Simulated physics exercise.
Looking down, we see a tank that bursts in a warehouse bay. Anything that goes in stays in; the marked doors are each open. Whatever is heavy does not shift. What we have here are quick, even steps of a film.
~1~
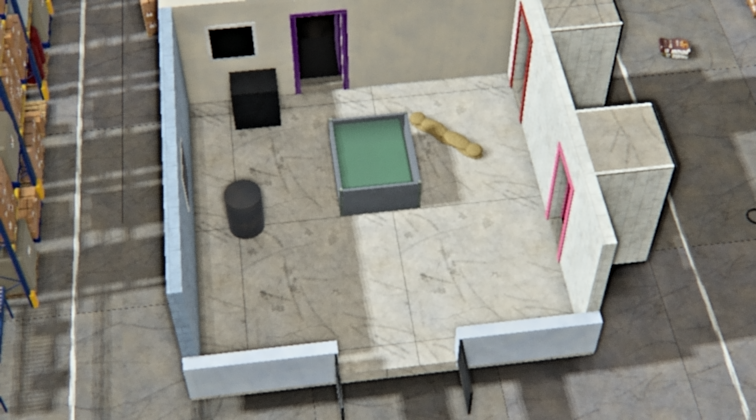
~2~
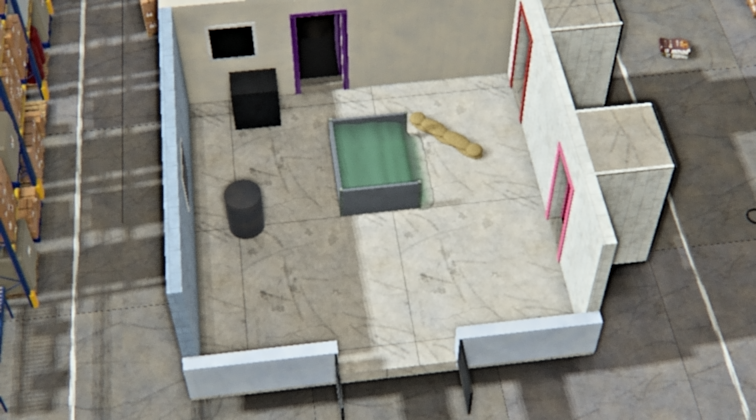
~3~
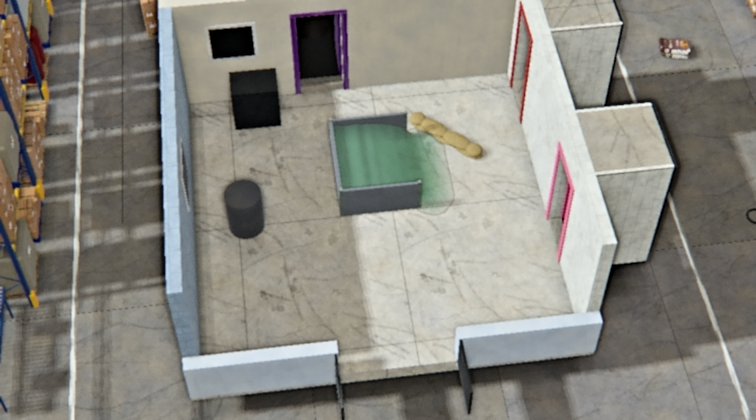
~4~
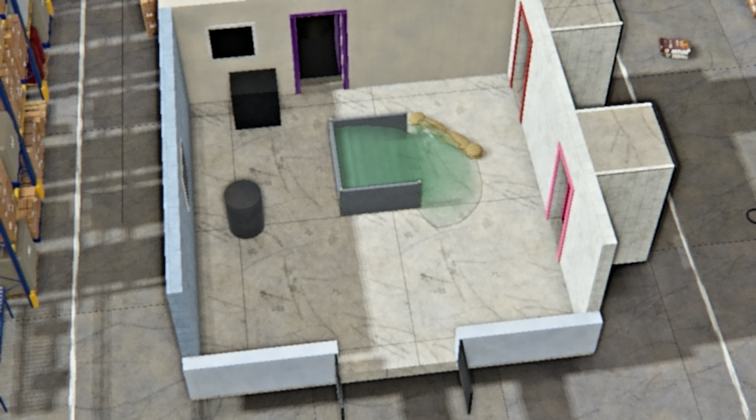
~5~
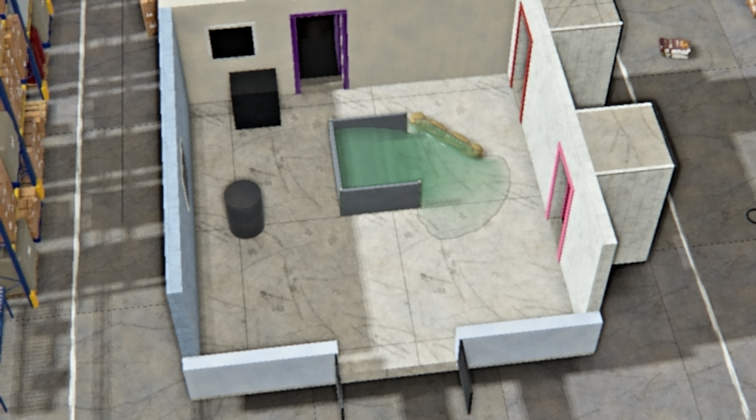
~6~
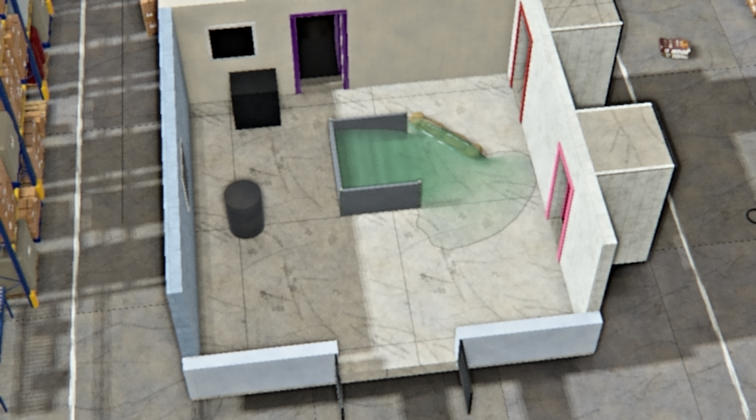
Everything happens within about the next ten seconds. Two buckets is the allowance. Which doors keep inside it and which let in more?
My prediction: The purple door gets two buckets or fewer; the red door gets two buckets or fewer; the pink door gets over two buckets.
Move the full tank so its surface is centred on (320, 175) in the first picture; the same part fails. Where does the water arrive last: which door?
The purple door.
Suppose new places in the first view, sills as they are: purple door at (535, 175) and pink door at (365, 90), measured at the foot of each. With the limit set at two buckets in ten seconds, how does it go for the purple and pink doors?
The purple door overflows, and the pink door falls short.
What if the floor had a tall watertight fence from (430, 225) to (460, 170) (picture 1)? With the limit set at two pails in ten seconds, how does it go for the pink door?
Reading: The pink door remains beneath the mark.
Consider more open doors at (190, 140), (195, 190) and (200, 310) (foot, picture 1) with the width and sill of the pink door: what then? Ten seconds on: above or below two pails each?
In turn: Holds, takes less, takes less.
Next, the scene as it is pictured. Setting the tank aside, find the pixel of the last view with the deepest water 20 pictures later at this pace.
Around (564, 336).
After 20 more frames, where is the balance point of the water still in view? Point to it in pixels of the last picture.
At roughly (463, 204).
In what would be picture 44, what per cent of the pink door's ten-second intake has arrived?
It comes to around 100 percent of the ten-second total.
A moment on, water covers 25 % of the floor; the purple door not reached, the red door wet at the sill, nothing in, the pink door wet at the sill, nothing in.
Next, water covers 30 % of the floor; the purple door wet at the sill, nothing in, the red door wet at the sill, nothing in, the pink door over two buckets in.
Then, water covers 45 % of the floor; the purple door wet at the sill, nothing in, the red door wet at the sill, nothing in, the pink door over two buckets in.
Later, water covers 75 % of the floor; the purple door wet at the sill, nothing in, the red door wet at the sill, nothing in, the pink door over two buckets in.
In the end, water covers 95 % of the floor; the purple door wet at the sill, nothing in, the red door wet at the sill, nothing in, the pink door over two buckets in.
